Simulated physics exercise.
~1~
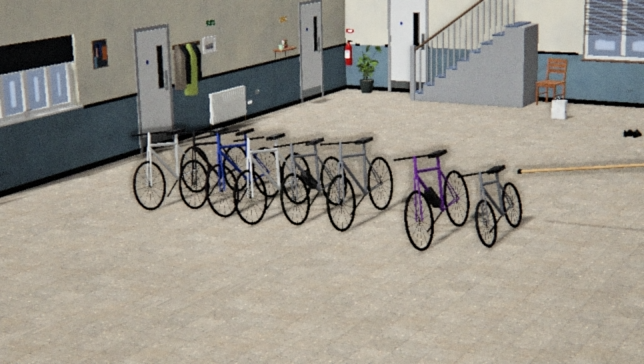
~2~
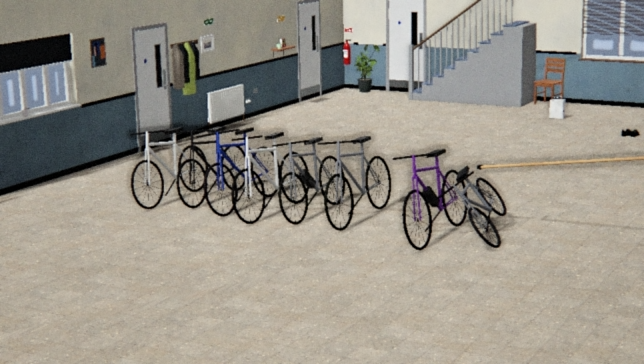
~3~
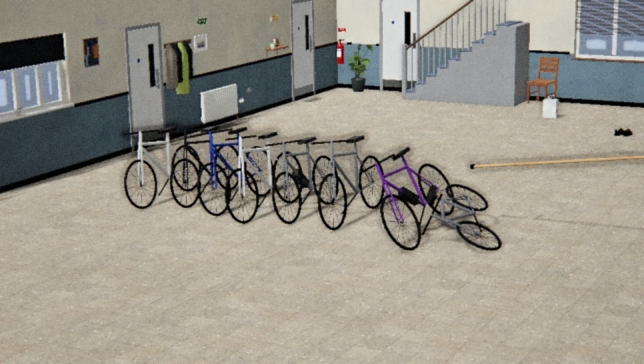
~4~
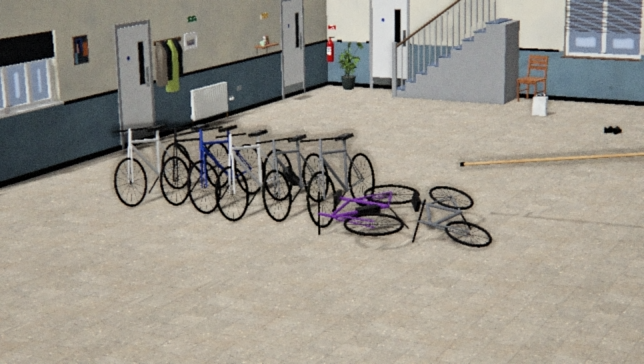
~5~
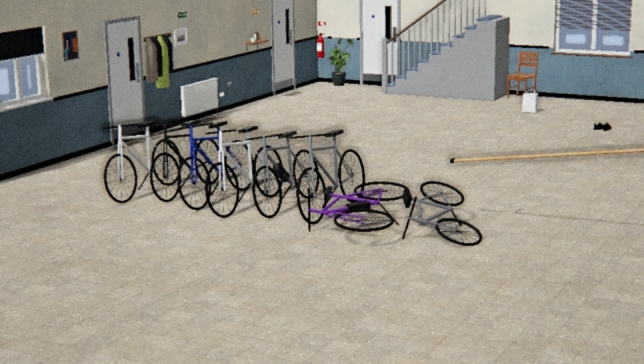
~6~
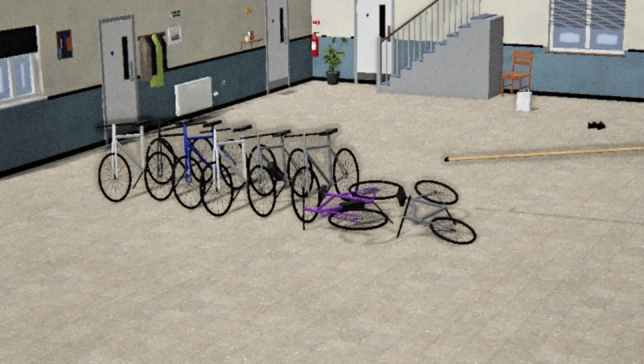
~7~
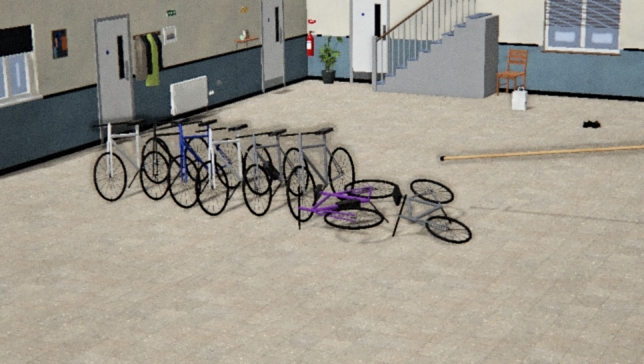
In this clip, a row of parked bicycles stands in a hall as the one at the right end, near a long pole, tips over and knocks down the purple bicycle beside it. Both end up lying on the floor, while the blue bicycle and the others stay standing.
